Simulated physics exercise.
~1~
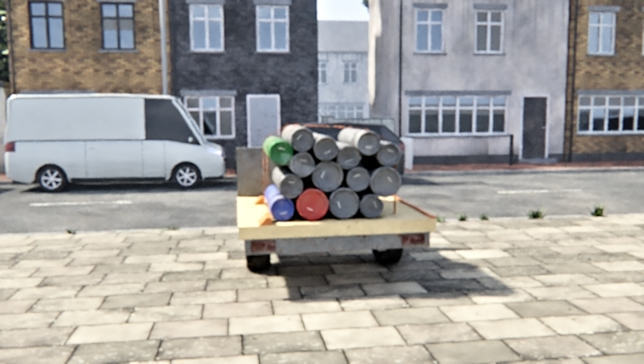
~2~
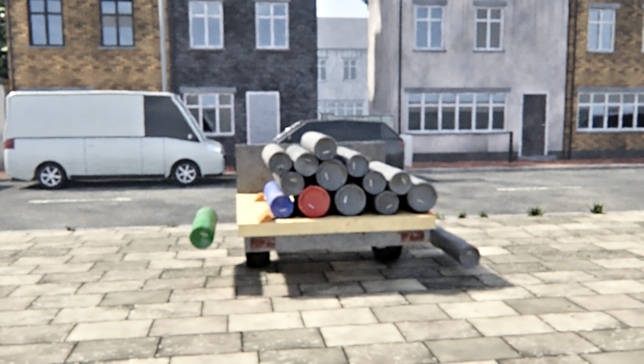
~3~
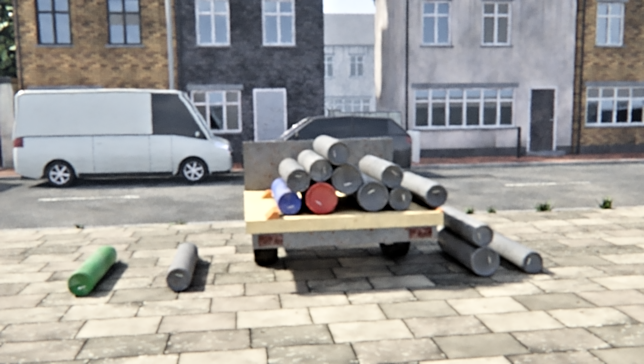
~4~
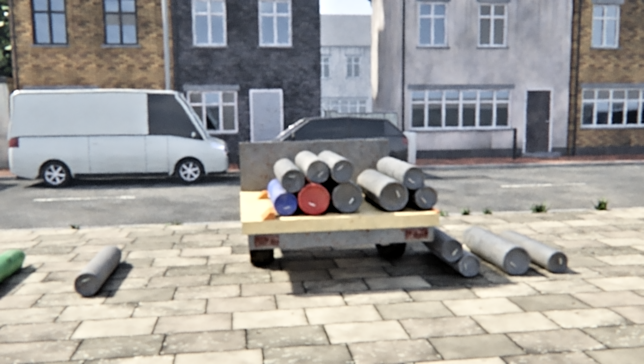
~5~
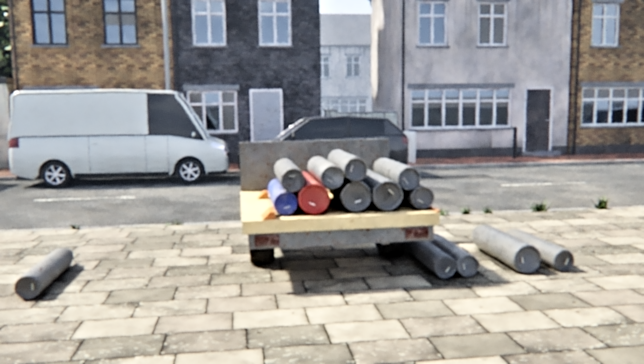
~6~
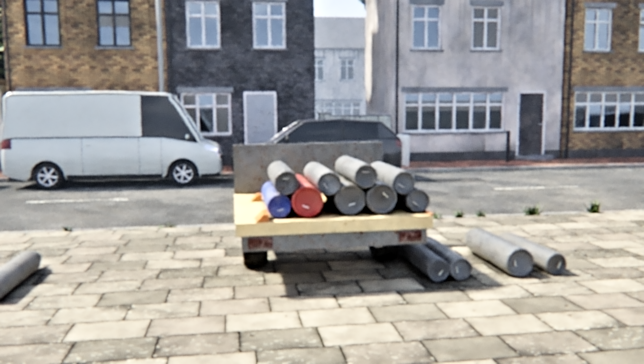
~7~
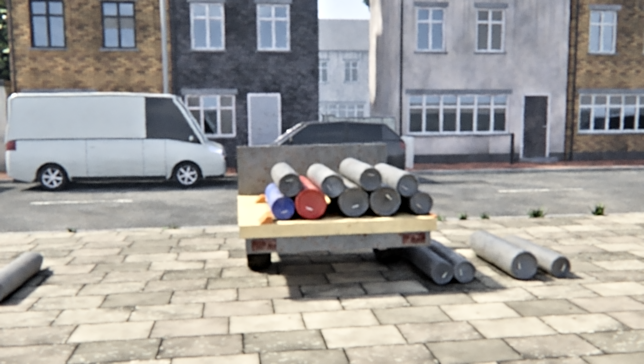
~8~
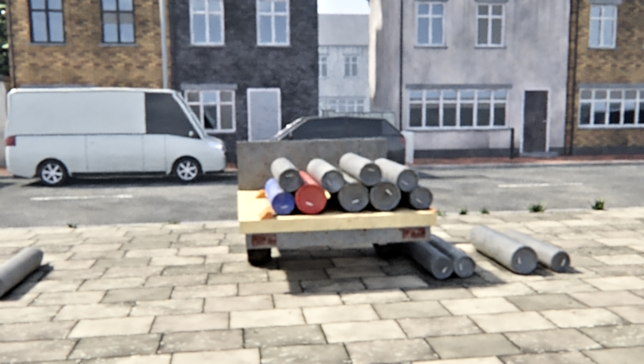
A parked trailer's stacked cylinders spill off both sides, leaving blue and red aboard.
